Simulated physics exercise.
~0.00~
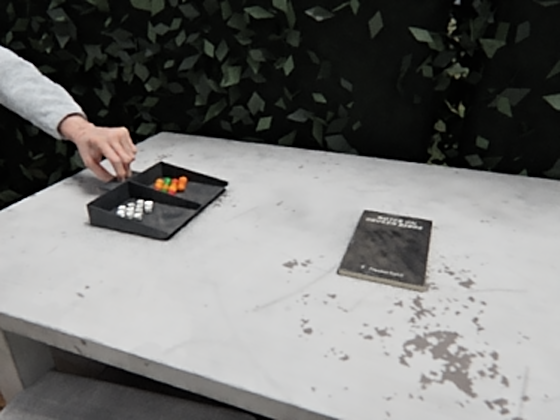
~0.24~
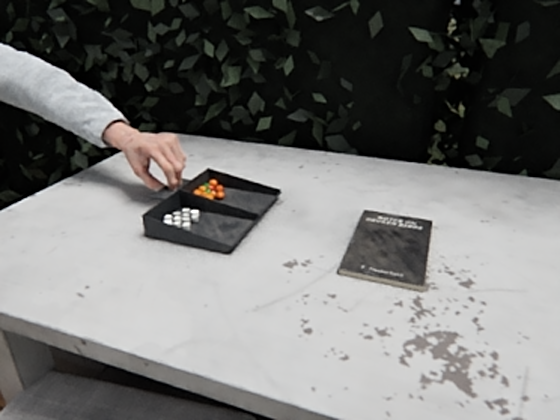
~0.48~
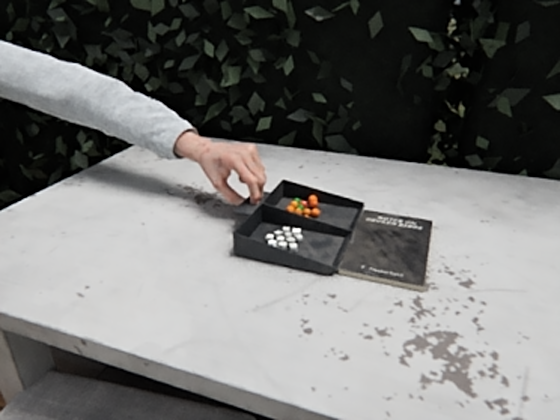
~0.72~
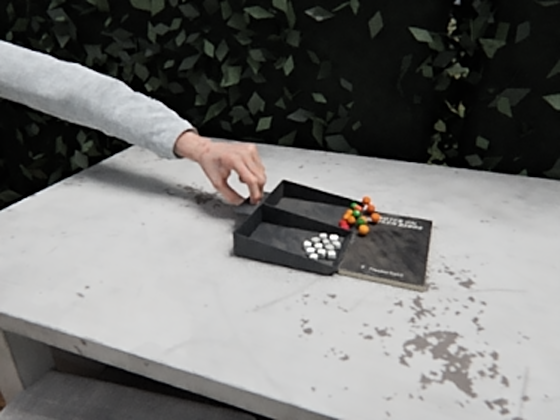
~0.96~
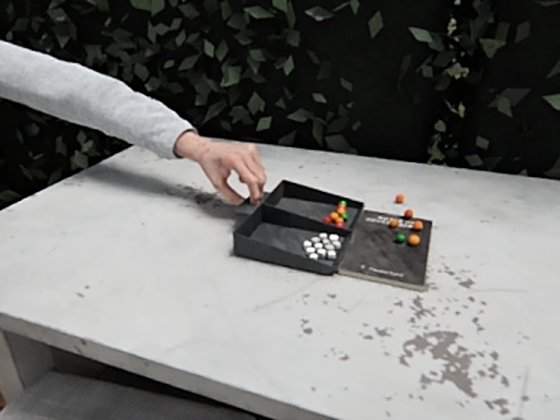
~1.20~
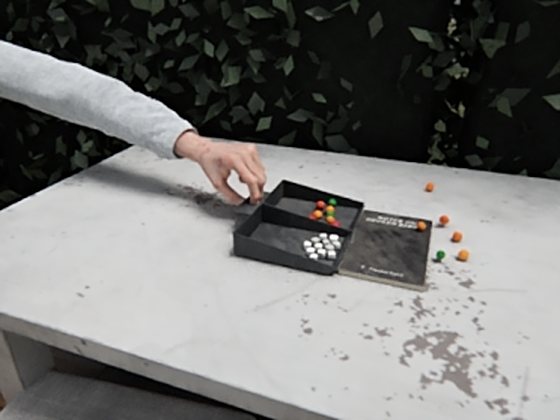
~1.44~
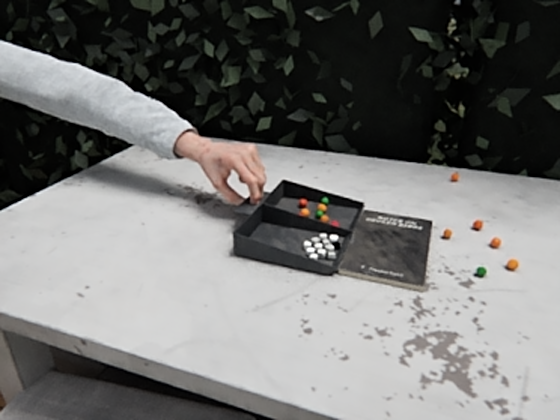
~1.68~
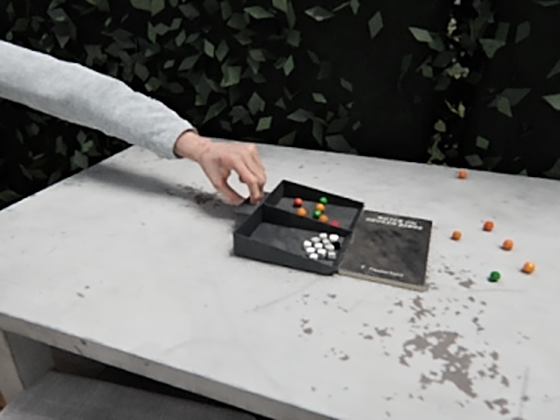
A divided tray slides right into a book, spilling some colorful balls while white pieces stay inside.
